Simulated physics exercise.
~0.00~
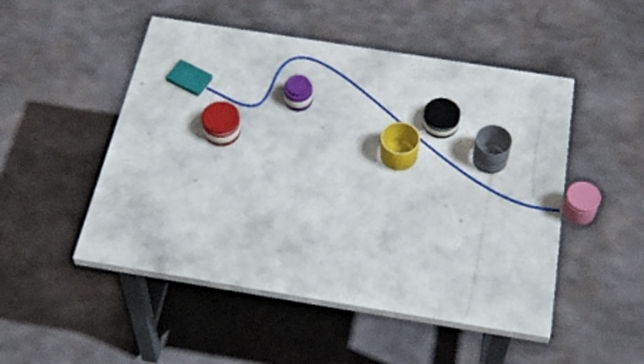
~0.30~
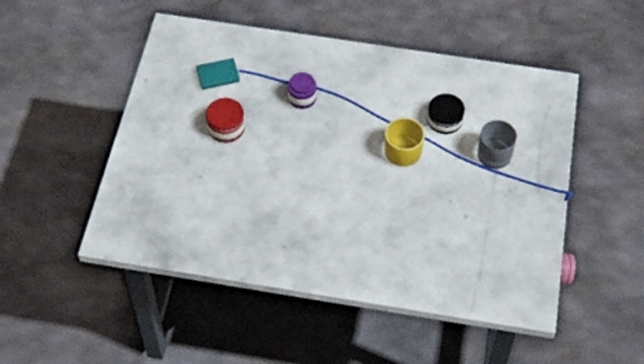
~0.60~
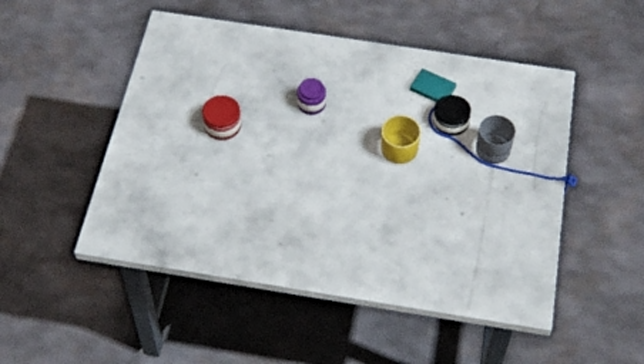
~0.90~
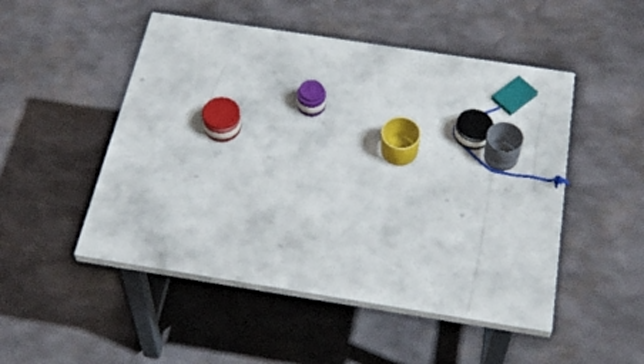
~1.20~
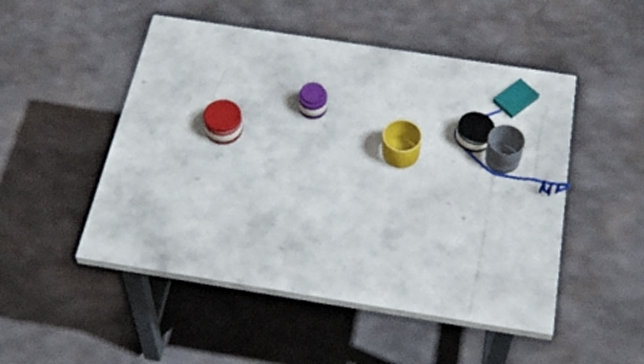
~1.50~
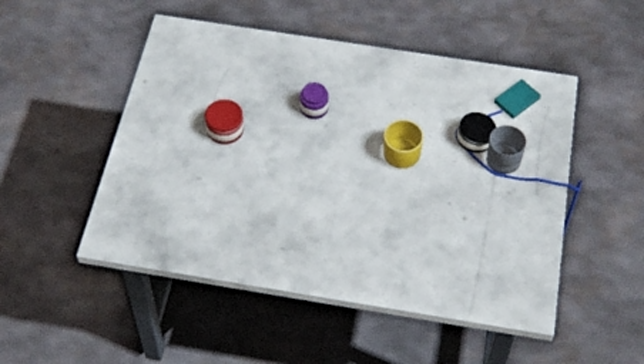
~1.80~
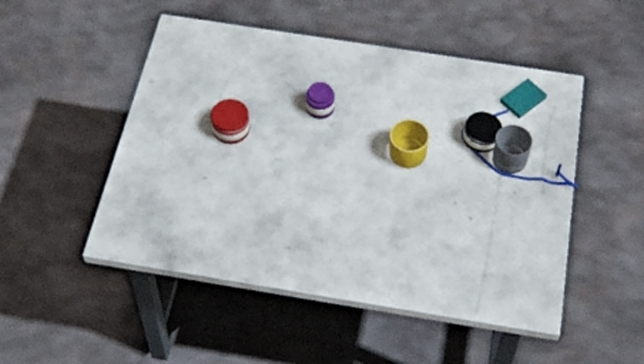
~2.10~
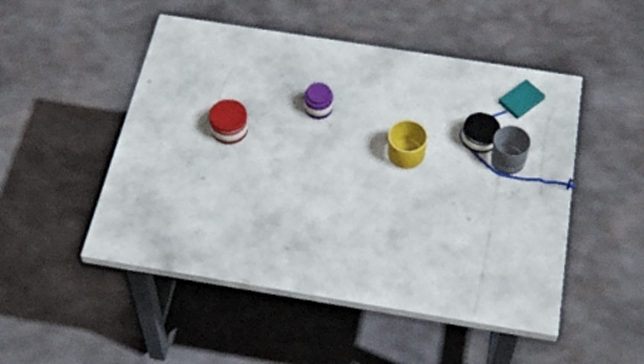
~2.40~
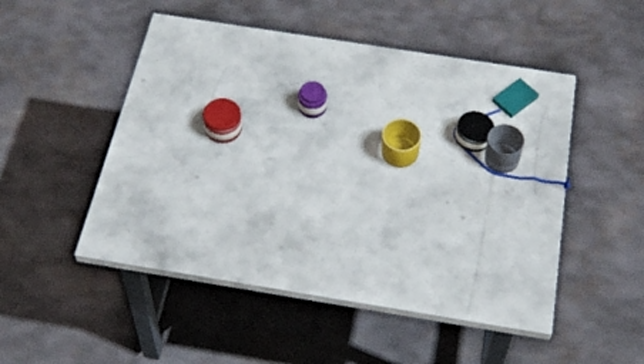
Pink cylinder falling off a table's right side, its blue cable dragging a teal slab across to rest beyond nudged black tin.
